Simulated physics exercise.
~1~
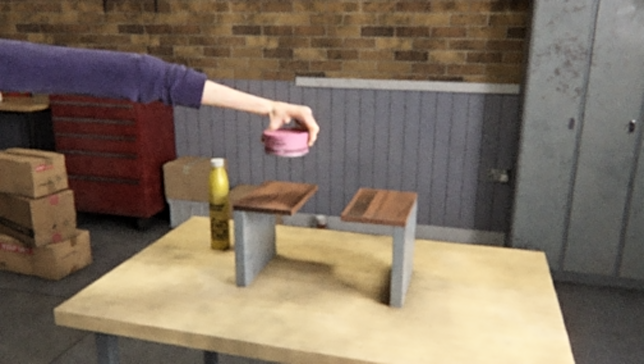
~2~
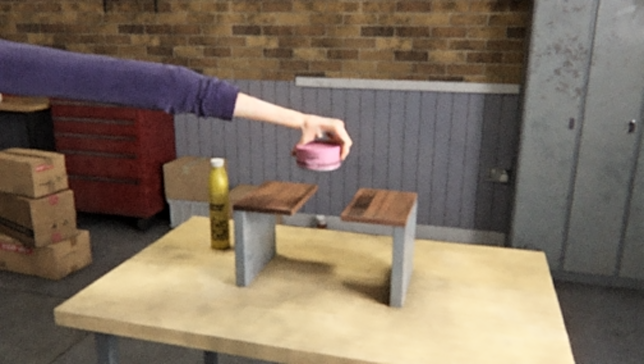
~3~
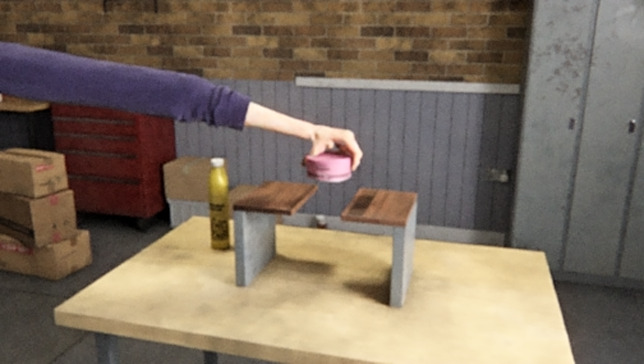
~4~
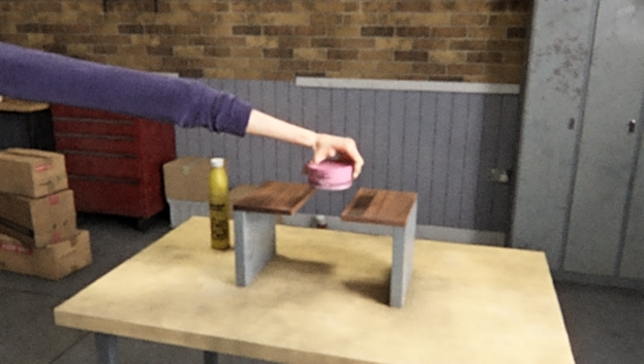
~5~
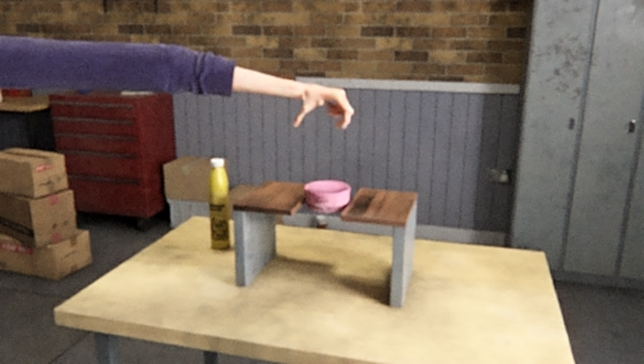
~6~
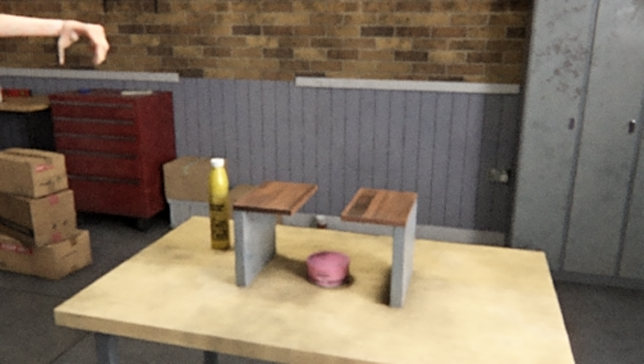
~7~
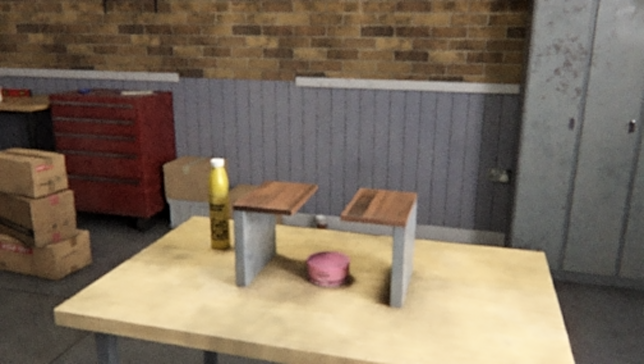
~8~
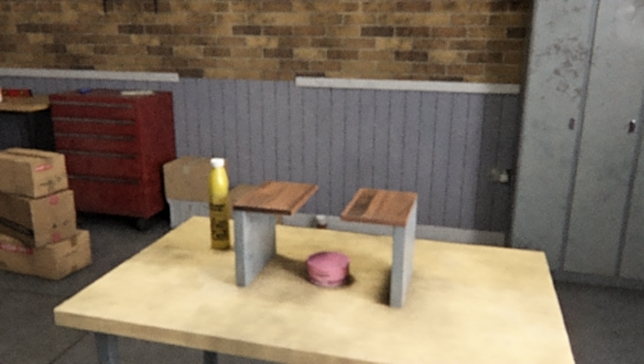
A pink tub is carried right by a hand and lowered over the gap between two wood-topped supports on a table, beside a yellow bottle. The hand lets go and withdraws, and the tub drops through the gap, coming to rest on the tabletop between the supports.
